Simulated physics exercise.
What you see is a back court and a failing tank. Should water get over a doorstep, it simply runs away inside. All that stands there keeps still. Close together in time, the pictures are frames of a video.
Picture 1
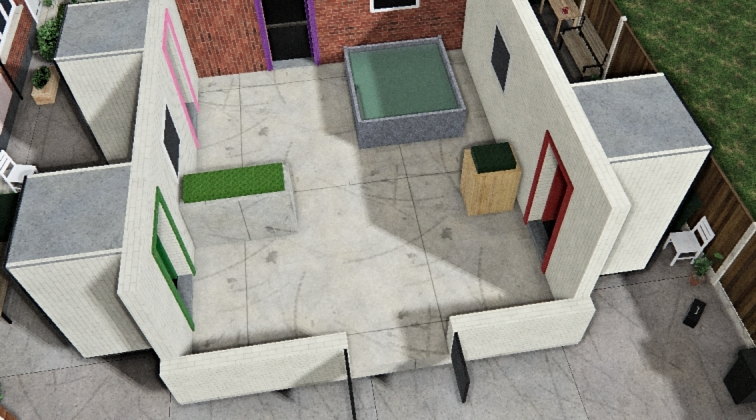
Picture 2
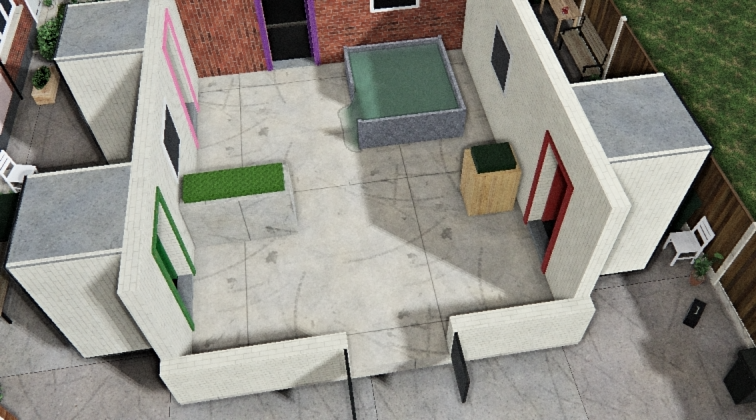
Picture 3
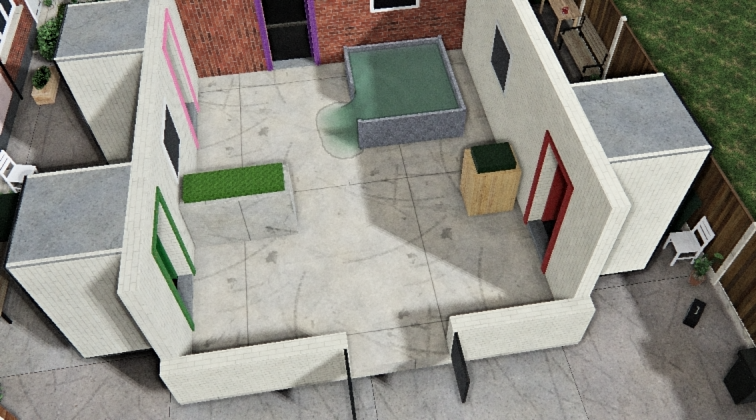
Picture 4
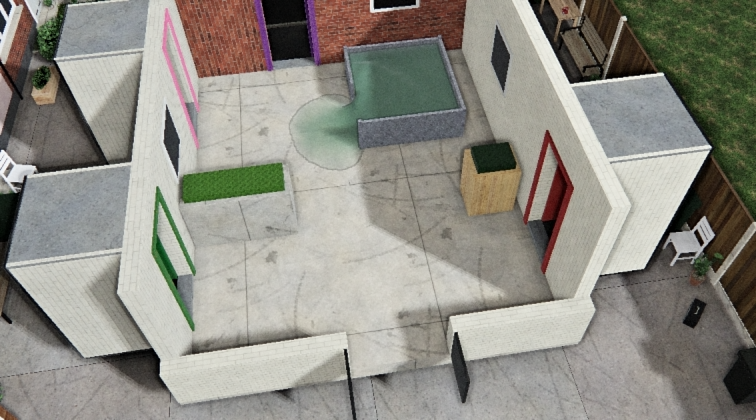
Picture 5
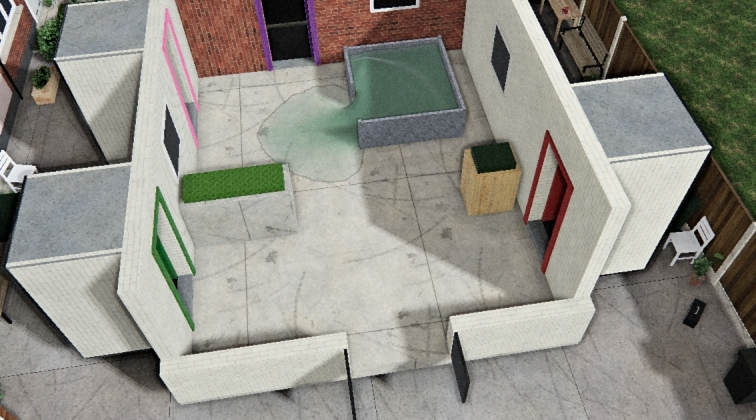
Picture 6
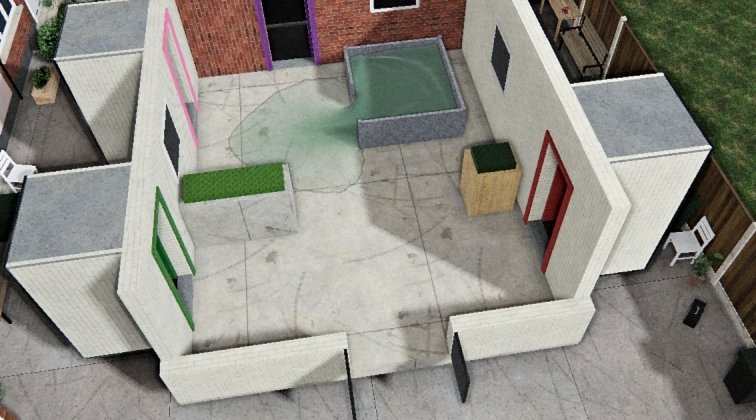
A back court enclosed by pale walls, with a brick wall at the far side, is seen from high above by a still camera. A grey tank of green water stands at the back, near a wooden box, a green-topped block and pink, green, purple and red doorframes. Water pours from the tank's left side and spreads leftward and forward across the concrete in a widening, thinning pool.
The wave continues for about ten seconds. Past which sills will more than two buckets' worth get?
My prediction: The red door swallows an okay amount of water; the pink door swallows an okay amount of water; the purple door swallows too much water; the green door swallows an okay amount of water.
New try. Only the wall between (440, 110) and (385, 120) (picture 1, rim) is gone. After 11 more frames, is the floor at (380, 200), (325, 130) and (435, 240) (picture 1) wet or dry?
Point by point: Swamped, untouched and swamped.
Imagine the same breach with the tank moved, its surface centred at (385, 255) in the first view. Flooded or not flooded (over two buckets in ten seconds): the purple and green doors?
One by one: The purple door takes less; the green door goes over.
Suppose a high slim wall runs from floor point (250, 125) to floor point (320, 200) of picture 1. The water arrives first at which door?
It is the pink-painted one.
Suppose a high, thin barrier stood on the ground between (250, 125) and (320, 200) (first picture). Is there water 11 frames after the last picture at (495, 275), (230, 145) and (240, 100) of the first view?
Taking the points in order, they are high and dry, high and dry and inundated.
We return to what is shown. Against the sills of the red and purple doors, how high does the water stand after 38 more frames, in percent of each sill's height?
0 and 230 %, in that order.
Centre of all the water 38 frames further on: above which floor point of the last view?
About (317, 134).
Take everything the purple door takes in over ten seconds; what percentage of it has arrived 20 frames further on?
Roughly 0 per cent.
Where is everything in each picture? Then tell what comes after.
In the first frame, the tank at (402, 80) is whole and still.
In the second frame, water pours out at (358, 121) and has run to (348, 108).
In the third frame, the front is at (322, 113), out from the gap at (358, 121).
In the fourth frame, the front is at (293, 125), out from the gap at (358, 122).
In the fifth frame, water pours out at (358, 122) and has run to (263, 131).
In the sixth frame, water pours out at (358, 121) and has run to (236, 150).
A moment on, water covers 30 % of the floor; the red door not reached, the pink door wet at the sill, nothing in, the purple door wet at the sill, nothing in, the green door not reached.
Next, water covers 35 % of the floor; the red door not reached, the pink door wet at the sill, nothing in, the purple door wet at the sill, nothing in, the green door wet at the sill, nothing in.
Then, water covers 40 % of the floor; the red door not reached, the pink door wet at the sill, nothing in, the purple door wet at the sill, nothing in, the green door wet at the sill, nothing in.
Later, water covers 70 % of the floor; the red door not reached, the pink door wet at the sill, nothing in, the purple door over two buckets in, the green door wet at the sill, nothing in.
In the end, water covers 95 % of the floor; the red door wet at the sill, nothing in, the pink door wet at the sill, nothing in, the purple door far over two buckets in, the green door wet at the sill, nothing in.
